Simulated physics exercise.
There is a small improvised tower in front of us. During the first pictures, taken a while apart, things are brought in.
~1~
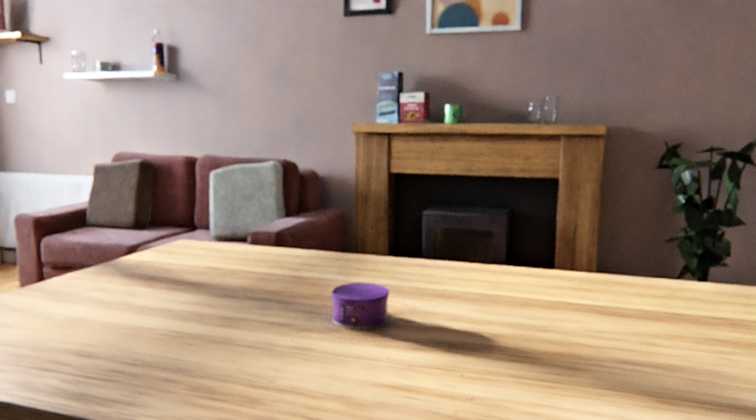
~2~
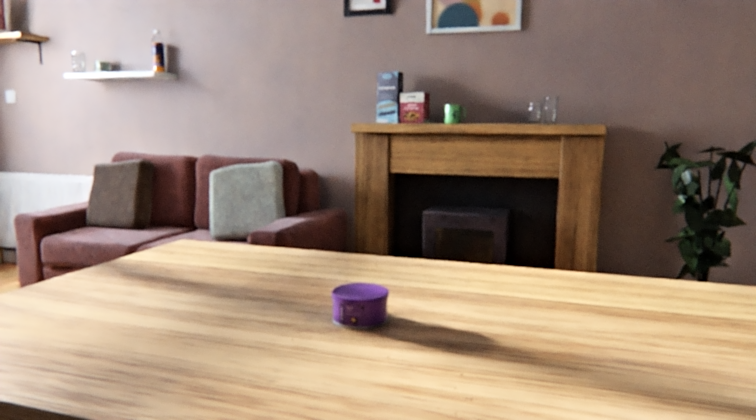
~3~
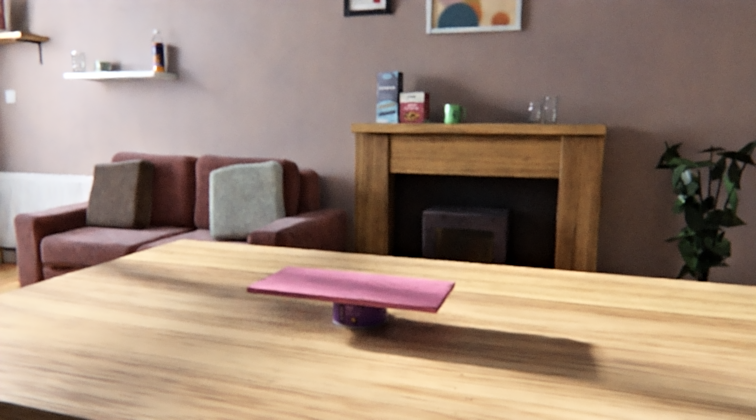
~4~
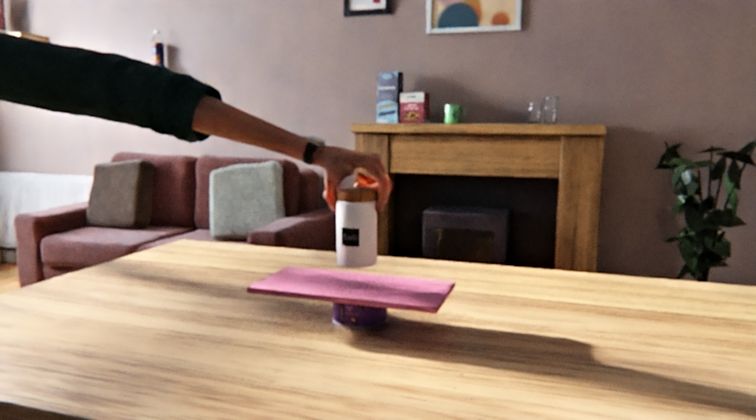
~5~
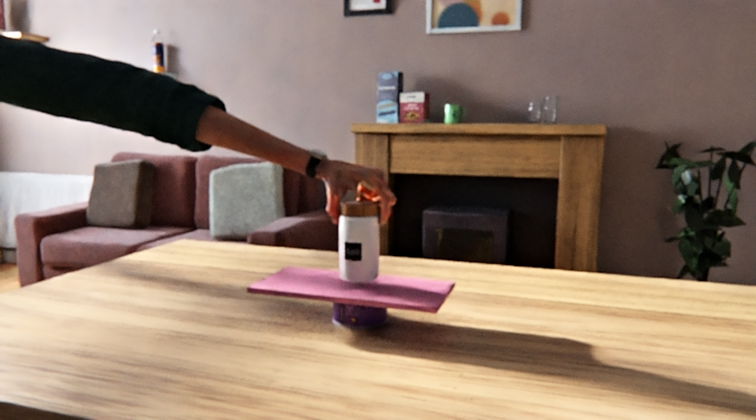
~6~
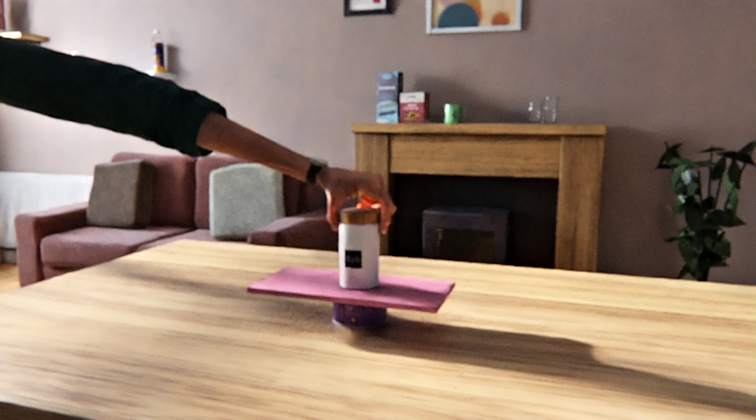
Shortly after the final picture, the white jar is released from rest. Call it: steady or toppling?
Steady.
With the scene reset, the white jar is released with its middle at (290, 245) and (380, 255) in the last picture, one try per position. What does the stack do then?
Try one, the stack collapses; try two, it stays standing.
Then, 0.30 s past the last view, nothing moves.
Then, 0.70 s past the last view, white jar resting near (359, 248).
Finally, all 3 still in place. Final places as the last picture's camera would see them, white jar near (359, 248). The stack holds.
